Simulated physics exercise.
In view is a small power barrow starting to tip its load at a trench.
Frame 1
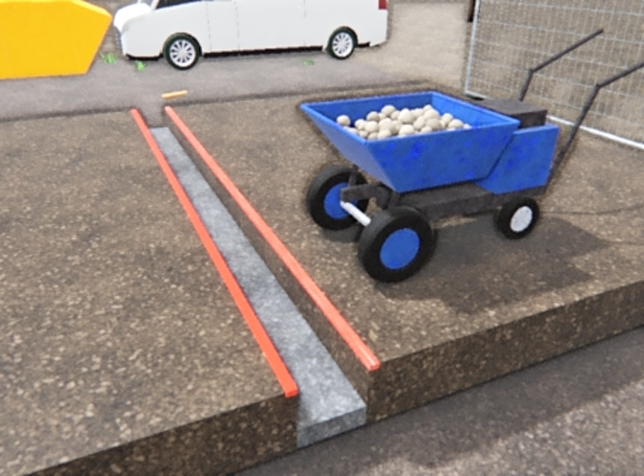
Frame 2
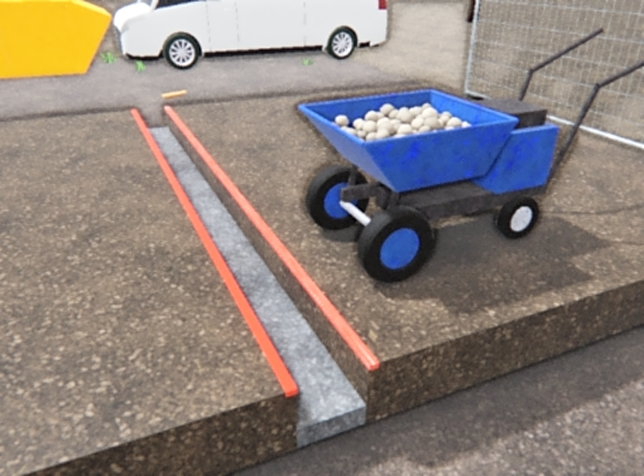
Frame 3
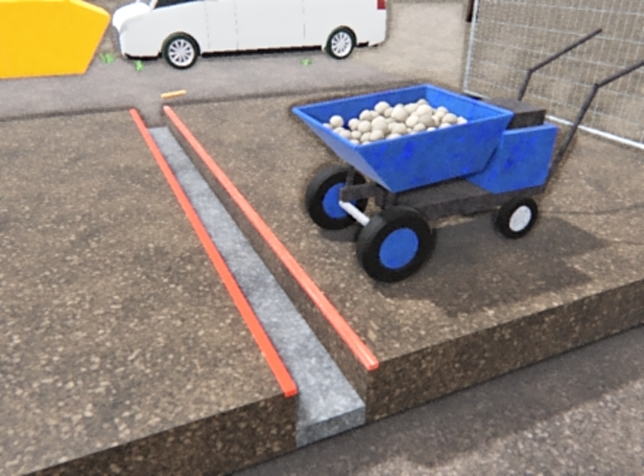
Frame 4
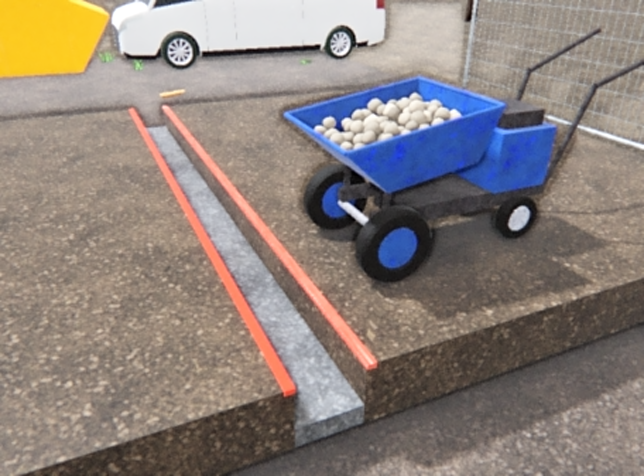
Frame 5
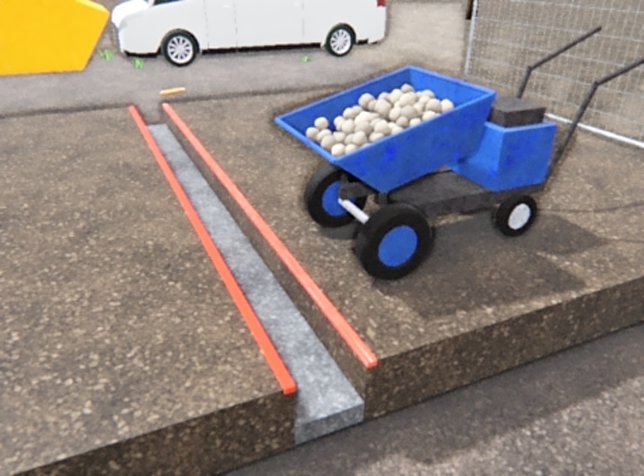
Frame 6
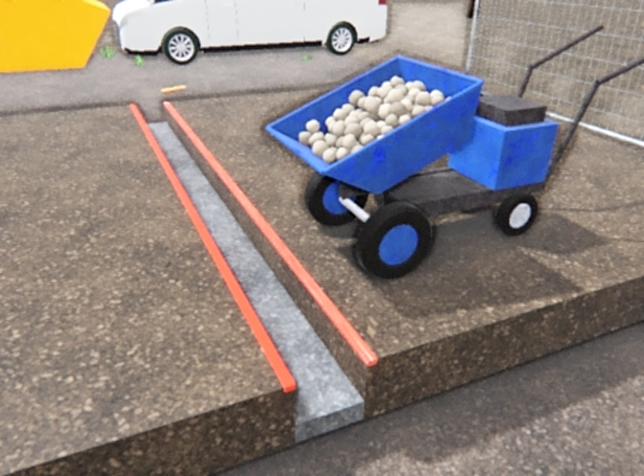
A blue power barrow loaded with pale rounded pebbles stands at the right on speckled brown ground, seen from slightly above. A narrow grey-bottomed trench edged with two red strips runs beside it, with a white vehicle and a yellow object behind and mesh fencing at right. The skip tilts gradually, its front lip lowering toward the left while its rear rises, as the wheels and camera stay still.
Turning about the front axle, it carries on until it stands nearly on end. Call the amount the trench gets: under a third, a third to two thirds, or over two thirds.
Amount in the trench: A third to two thirds.
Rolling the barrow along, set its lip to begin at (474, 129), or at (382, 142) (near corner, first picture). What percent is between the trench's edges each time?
First spot: Roughly 20 percent; second spot: Roughly 80 percent.
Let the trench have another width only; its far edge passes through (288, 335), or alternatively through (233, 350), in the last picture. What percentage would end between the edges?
10 %, give or take, and then 90 %.
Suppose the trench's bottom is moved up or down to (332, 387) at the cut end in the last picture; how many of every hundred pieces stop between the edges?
I'd put it at about 30 in a hundred.
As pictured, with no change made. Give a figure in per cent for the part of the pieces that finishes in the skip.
Something like 0 in every hundred.
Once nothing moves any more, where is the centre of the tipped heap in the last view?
At about (242, 290).
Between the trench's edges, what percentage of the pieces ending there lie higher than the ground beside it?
Roughly 0 %.
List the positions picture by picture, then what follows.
Lip of the skip near (366, 144), level; top of the load near (420, 127), river pebbles; first edge of the trench near (343, 325); far edge near (267, 346), the trench under half as wide as the skip, and about half as deep as wide, in the first frame.
Lip of the skip near (364, 145), tipped barely; top of the load near (419, 126), in the second frame.
Lip of the skip near (357, 148), tipped barely; top of the load near (424, 113), in the third frame.
Lip of the skip near (347, 154), tipped a little; top of the load near (426, 117), in the fourth frame.
Lip of the skip near (335, 162), tipped clearly; top of the load near (418, 109), in the fifth frame.
Lip of the skip near (324, 173), tipped clearly; top of the load near (415, 95); first edge of the trench near (341, 321); far edge near (265, 342), in the sixth frame.
Shortly afterwards, skip tipped steeply; the whole lot in the skip.
Next, skip tipped right over; near half in the skip; near a quarter in or heaped over the trench; near a quarter beyond it; only a few falling.
Some moments later, skip tipped right over; only a few in the skip; near half in or heaped over the trench; near half beyond it.
In the end, skip tipped right over; near half in or heaped over the trench; near half beyond it.
